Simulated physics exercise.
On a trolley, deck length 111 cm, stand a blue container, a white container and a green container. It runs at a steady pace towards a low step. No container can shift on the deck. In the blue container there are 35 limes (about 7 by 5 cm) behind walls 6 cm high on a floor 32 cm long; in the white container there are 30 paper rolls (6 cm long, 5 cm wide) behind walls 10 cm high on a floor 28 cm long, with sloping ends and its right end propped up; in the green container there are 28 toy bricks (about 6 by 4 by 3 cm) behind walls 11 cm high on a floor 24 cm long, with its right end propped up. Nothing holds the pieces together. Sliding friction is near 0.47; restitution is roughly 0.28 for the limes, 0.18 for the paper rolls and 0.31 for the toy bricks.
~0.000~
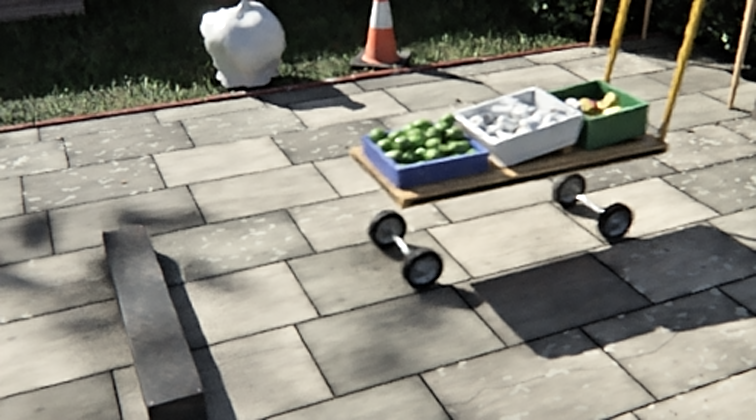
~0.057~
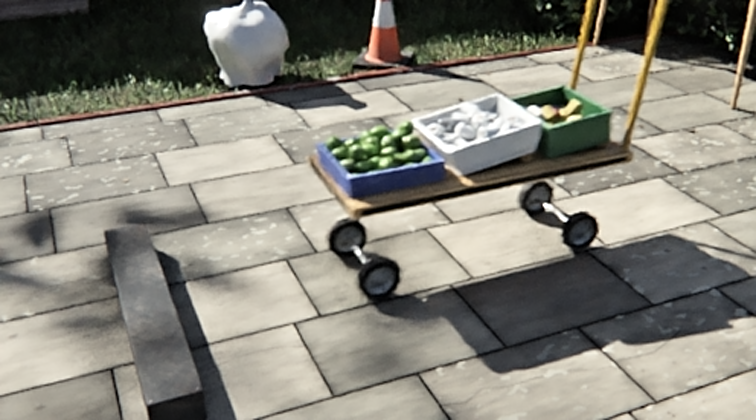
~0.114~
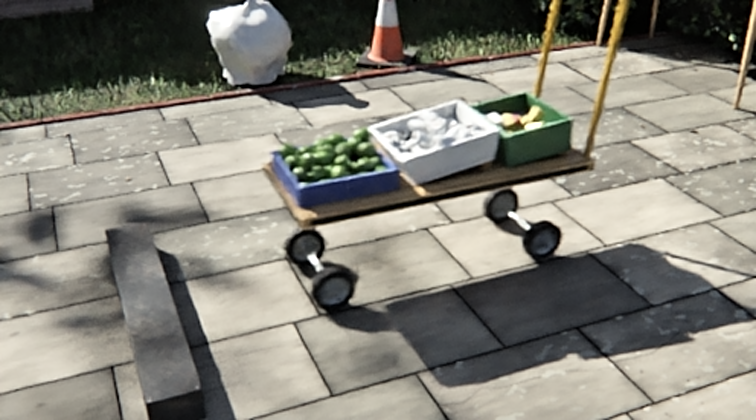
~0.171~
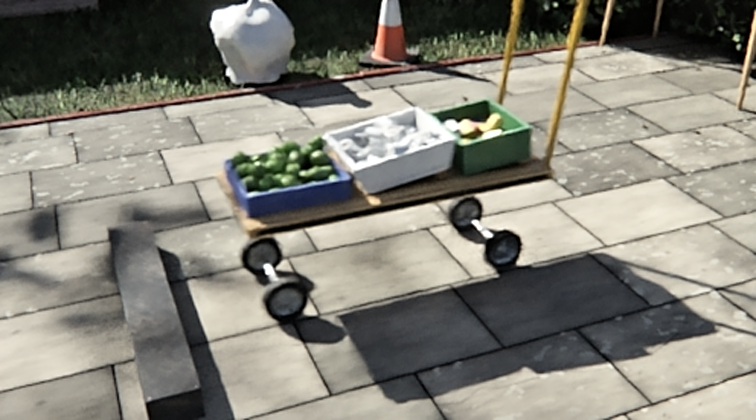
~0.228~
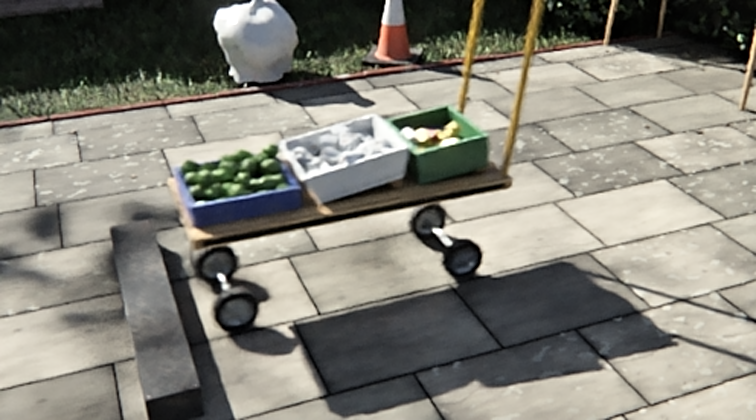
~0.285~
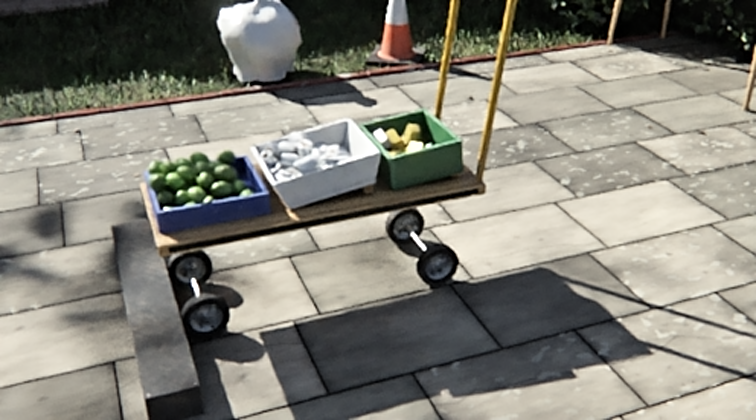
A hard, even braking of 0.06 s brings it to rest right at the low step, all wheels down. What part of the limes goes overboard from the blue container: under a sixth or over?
It sheds over a sixth of them.
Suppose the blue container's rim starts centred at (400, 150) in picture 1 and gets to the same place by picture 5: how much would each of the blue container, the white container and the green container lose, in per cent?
In that case blue container 30, white container 10, green container 0 per cent.
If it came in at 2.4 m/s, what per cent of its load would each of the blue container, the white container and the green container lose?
In that case blue container 20, white container 0, green container 0 per cent.
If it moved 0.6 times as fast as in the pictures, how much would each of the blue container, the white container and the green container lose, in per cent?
In that case blue container 10, white container 0, green container 0 per cent.
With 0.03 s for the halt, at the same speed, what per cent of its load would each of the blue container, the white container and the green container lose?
Then blue container 40, white container 20, green container 10 per cent.
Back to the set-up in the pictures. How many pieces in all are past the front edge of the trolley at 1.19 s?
Roughly 14.
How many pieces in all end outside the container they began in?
About 18.
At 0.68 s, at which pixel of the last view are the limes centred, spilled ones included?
At about (165, 199).
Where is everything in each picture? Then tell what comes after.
In the first frame (we follow the rim corner now nearest the camera; the camera moves round a little), blue container at (400, 168); white container at (496, 142); 79 cm still to roll; nothing out yet.
Blue container at (352, 177); white container at (451, 150); 62 cm still to roll, in the second frame.
Blue container at (301, 187); white container at (405, 159); 45 cm still to roll, in the third frame.
Blue container at (249, 196); white container at (357, 168); 28 cm still to roll, in the fourth frame.
Blue container at (194, 206); white container at (307, 177); 10 cm still to roll, in the fifth frame.
Blue container at (161, 212); white container at (276, 182); stopping; nothing out yet, in the sixth frame.
After 0.33 s, 1 of 35 out of the blue container, 0 of 30 out of the white container and 0 of 28 out of the green container.
After 0.45 s, 12 of 35 out of the blue container, 1 of 30 out of the white container and 0 of 28 out of the green container.
After 0.68 s, 13 of 35 out of the blue container, 4 of 30 out of the white container and 0 of 28 out of the green container.
When it is over (at 1.19 s), 13 of 35 out of the blue container, 5 of 30 out of the white container and 0 of 28 out of the green container. Asked share, 13 of 35, 37 per cent.
